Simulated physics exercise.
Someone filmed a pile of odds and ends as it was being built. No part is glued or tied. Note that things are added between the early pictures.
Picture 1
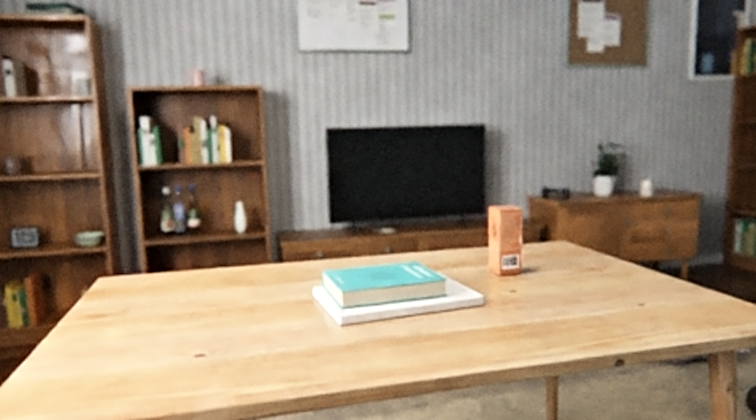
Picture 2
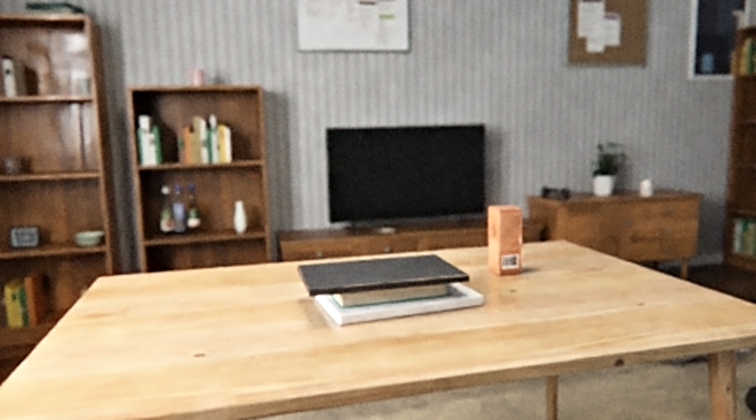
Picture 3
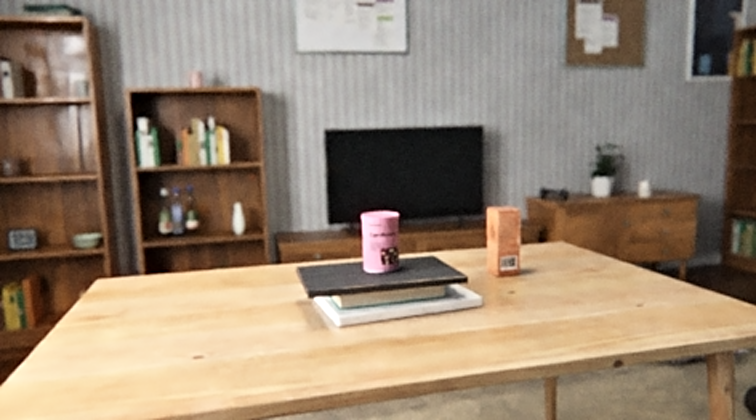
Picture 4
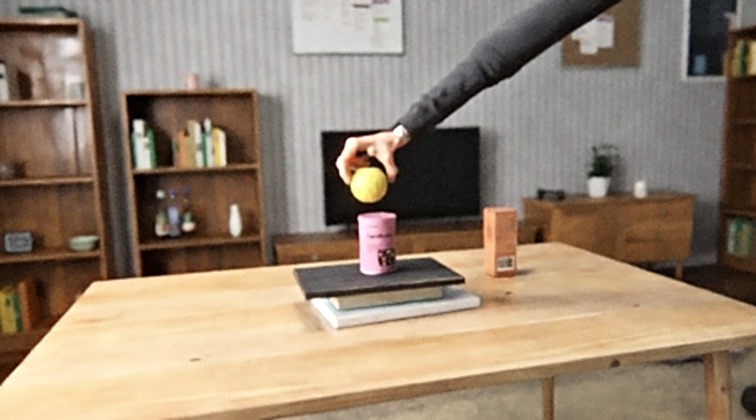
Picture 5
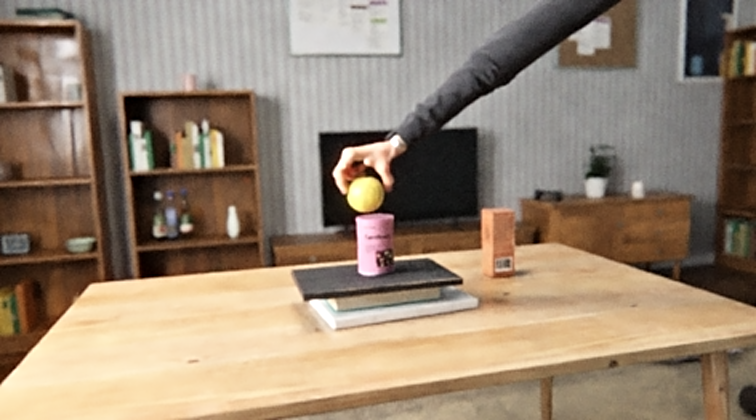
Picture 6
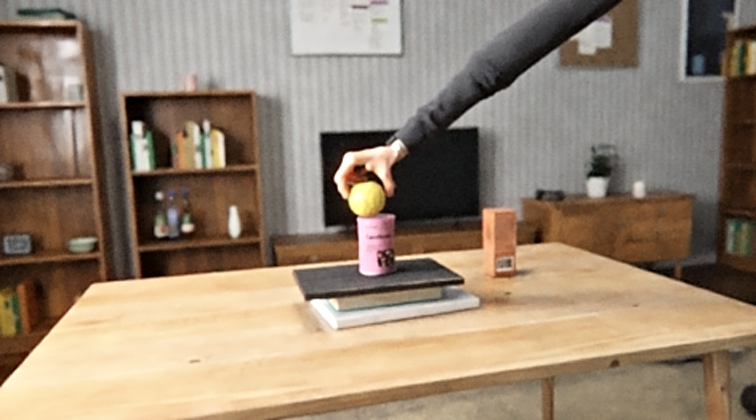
A yellow apple is lowered by hand over a wooden table in a living room, seen from the front and slightly above. A white slab and teal book lie mid-table, an orange carton to their right, a dark television behind. A black board, then a pink tin, appear on the pile, and a dark-sleeved arm from the upper right sets the apple on the tin, still gripping it, as the view shifts slightly.
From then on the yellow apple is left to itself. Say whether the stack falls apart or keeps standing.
The stack keeps standing.
Then, 0.20 s after the last picture, nothing has stirred.
Then, 1.00 s after the last picture, yellow apple resting near (367, 200).
At rest, all 6 in place. Seen from the same camera at the end, yellow apple near (366, 200). The pile stays up.
